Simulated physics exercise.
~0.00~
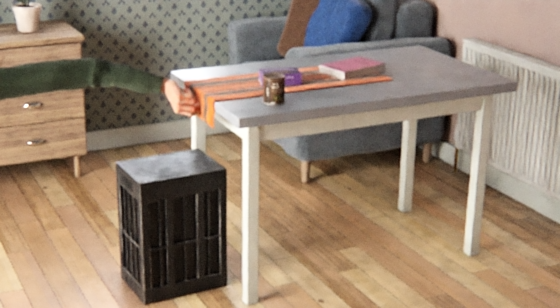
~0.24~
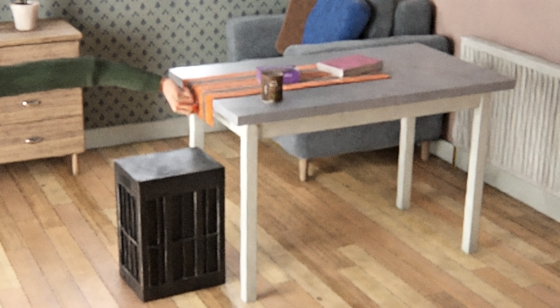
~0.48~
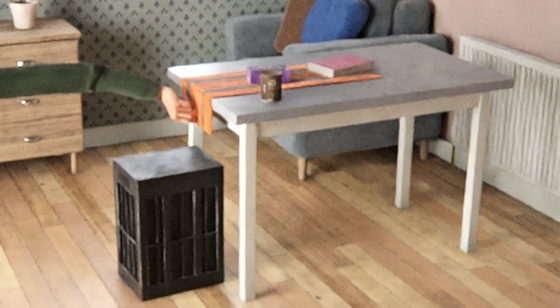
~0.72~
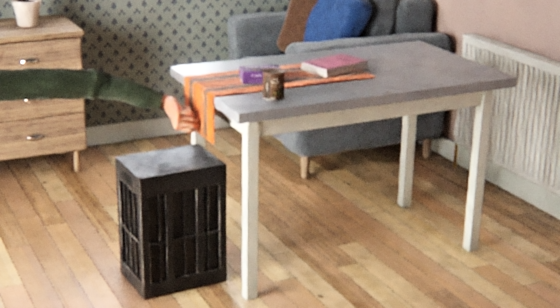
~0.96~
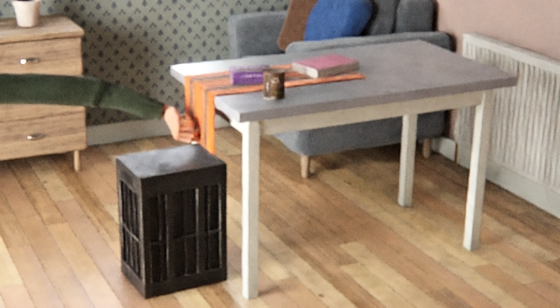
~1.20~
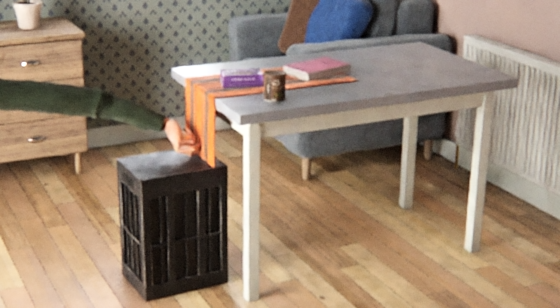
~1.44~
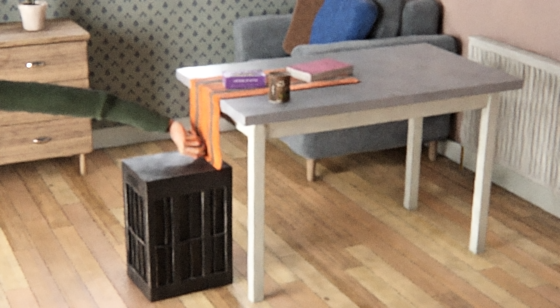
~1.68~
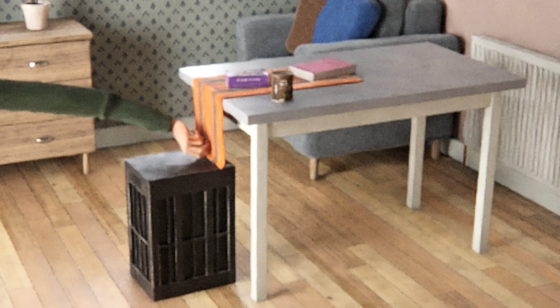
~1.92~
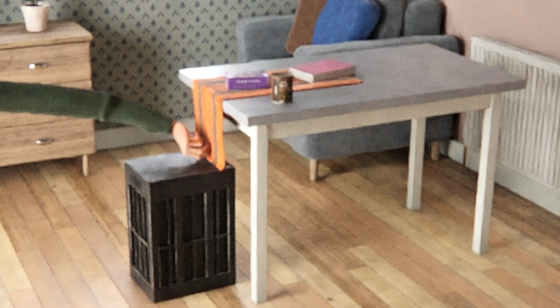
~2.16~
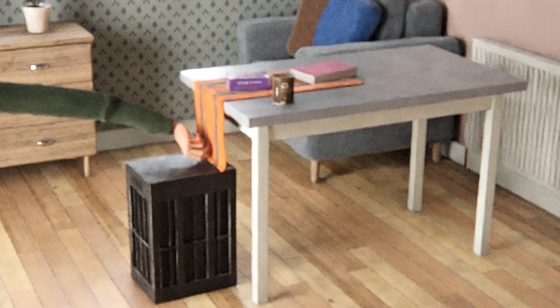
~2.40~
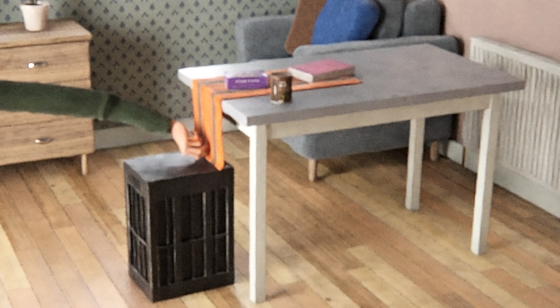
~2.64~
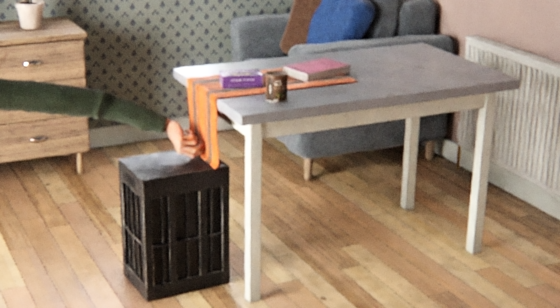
Green-sleeved arm drawing an orange scarf down onto a black crate, purple packet and pink book sliding left, tin staying on table.
